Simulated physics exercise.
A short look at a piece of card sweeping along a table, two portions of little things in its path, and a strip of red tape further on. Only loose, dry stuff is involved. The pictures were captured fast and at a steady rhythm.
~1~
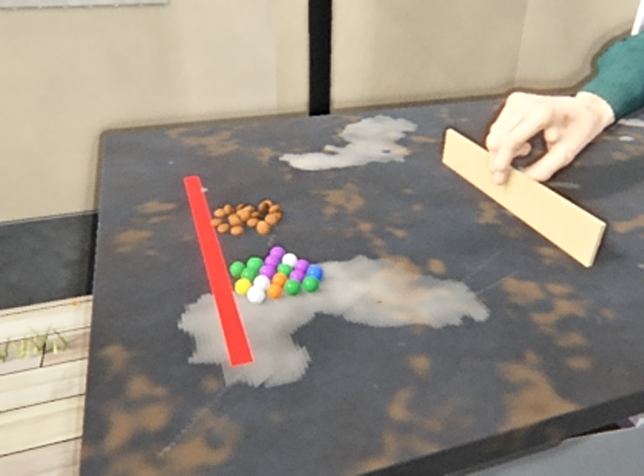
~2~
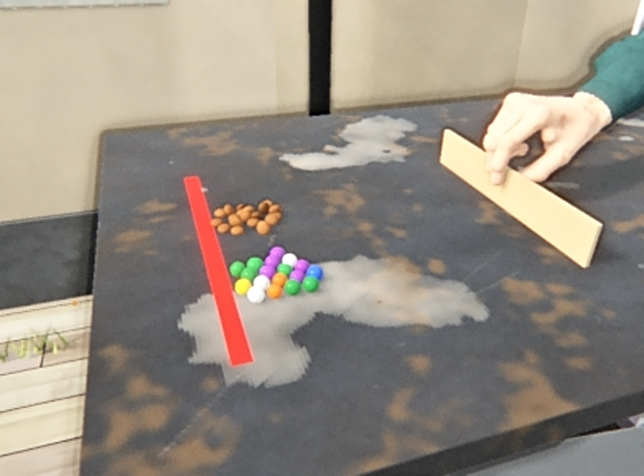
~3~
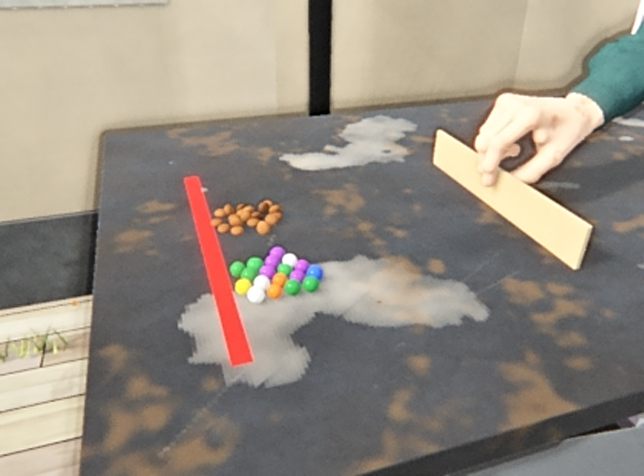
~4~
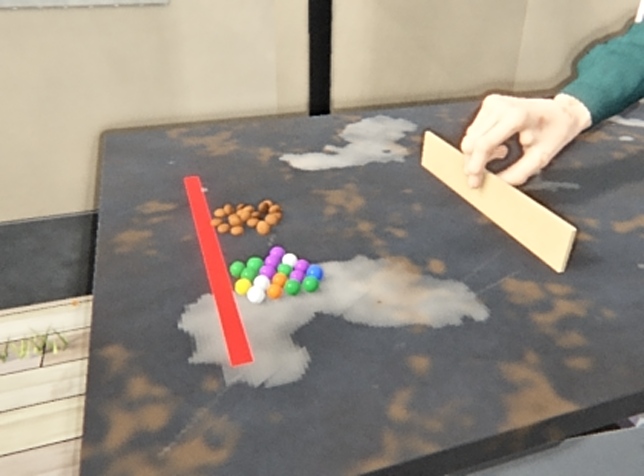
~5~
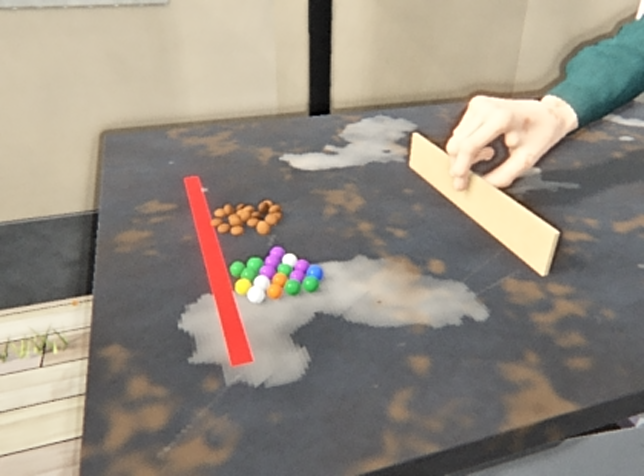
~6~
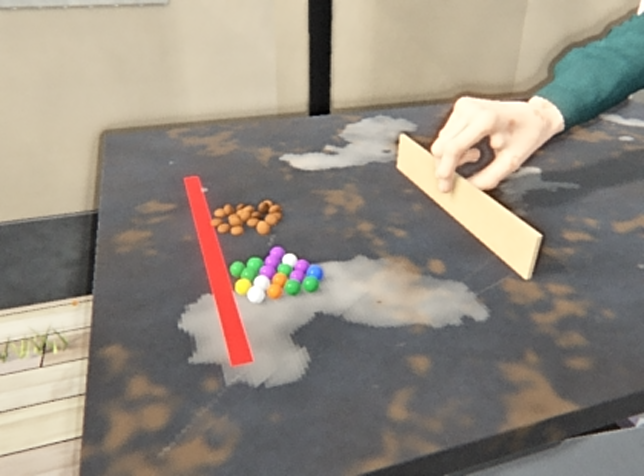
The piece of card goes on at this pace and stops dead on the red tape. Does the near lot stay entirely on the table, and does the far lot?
The near lot ends up partly off, the far lot ends up fully on.
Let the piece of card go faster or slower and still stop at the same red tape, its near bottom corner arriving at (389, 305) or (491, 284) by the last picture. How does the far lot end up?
First place: It spills some off. Second place: It never goes over.
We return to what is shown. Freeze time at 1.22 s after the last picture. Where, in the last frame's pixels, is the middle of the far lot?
(170, 227), roughly.
Then, 0.46 s on from there, piece of card still moving, near (331, 192); near lot all on the table, its front near (244, 287); far lot all on the table, its front near (217, 223).
Then, 0.94 s on from there, piece of card stopped at the red tape; near lot all on the table, its front near (124, 309); far lot all on the table, its front near (148, 232).
Then, 1.22 s on from there, piece of card stopped at the red tape; near lot near a third over the edge; far lot all on the table, its front near (147, 232).
In the end, piece of card stopped at the red tape; near lot the whole lot over the edge; far lot all on the table, its front near (147, 232).
